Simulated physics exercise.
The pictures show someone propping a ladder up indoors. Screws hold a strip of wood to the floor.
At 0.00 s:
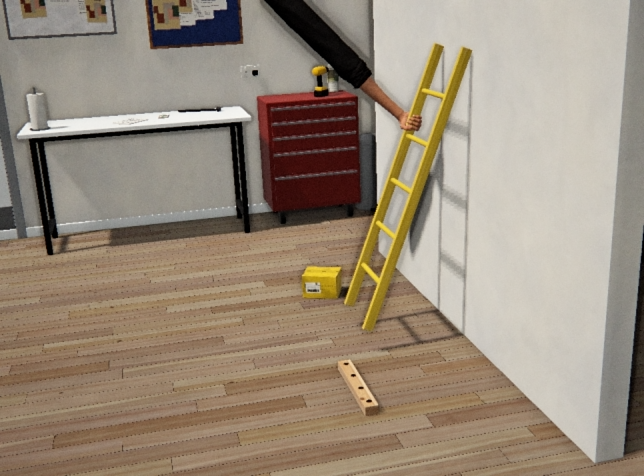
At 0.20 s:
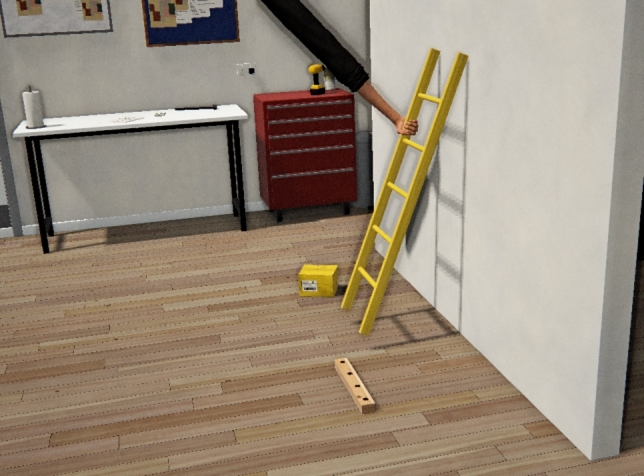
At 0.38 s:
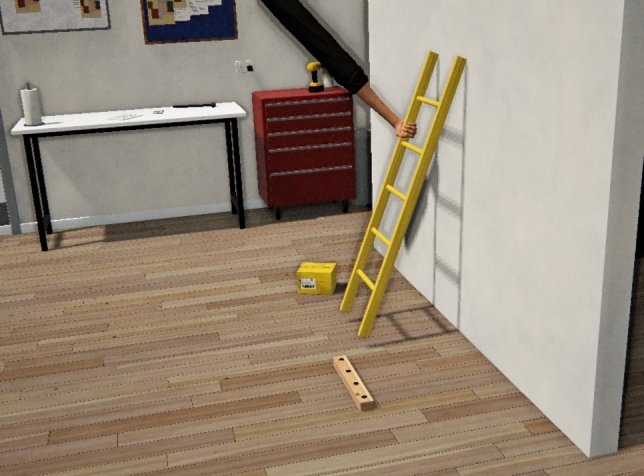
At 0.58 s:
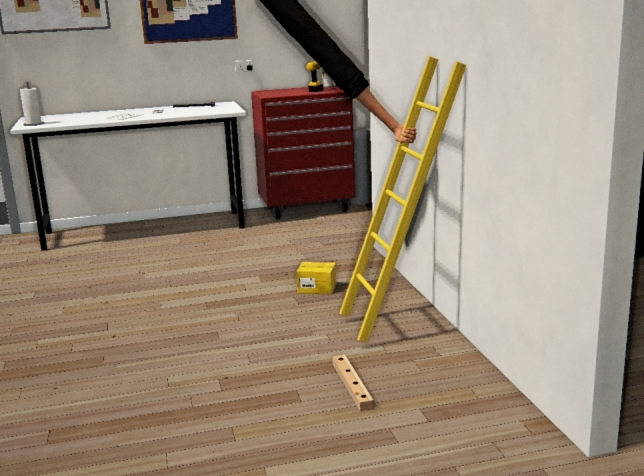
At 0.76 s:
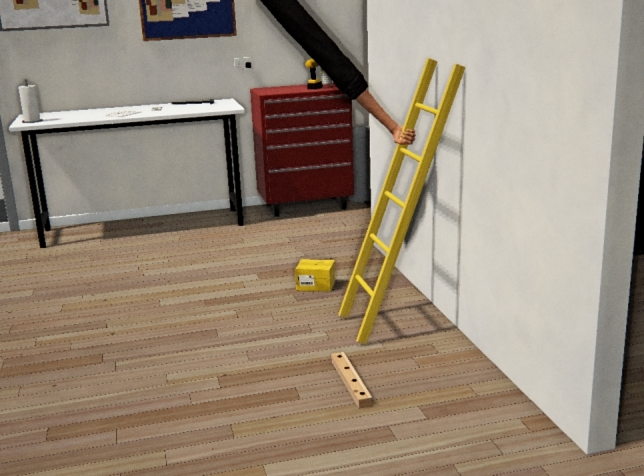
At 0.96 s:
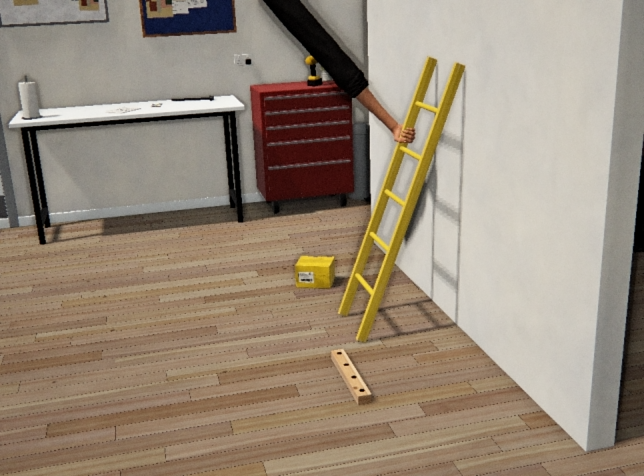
In a room, a hand lowers a yellow ladder slightly beside a white wall.
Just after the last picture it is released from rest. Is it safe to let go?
Outcome: The yellow ladder remains leaning.
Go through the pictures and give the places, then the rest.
In the first frame, still on the way; yellow ladder (403, 187); batten (357, 386).
In the second frame, still on the way; yellow ladder (400, 191); yellow parcel (319, 281).
In the third frame, still on the way; yellow ladder (398, 194); batten (352, 382).
In the fourth frame, still on the way; yellow ladder (398, 199); yellow parcel (317, 278).
In the fifth frame, still on the way; yellow ladder (397, 201); batten (351, 379).
In the sixth frame, in place, still held; yellow ladder (397, 199); yellow parcel (315, 272).
By 1.36 s, yellow ladder at rest near (397, 200).
When it is over (2.7 s), the yellow ladder stays up, near (397, 199); the rest as before.
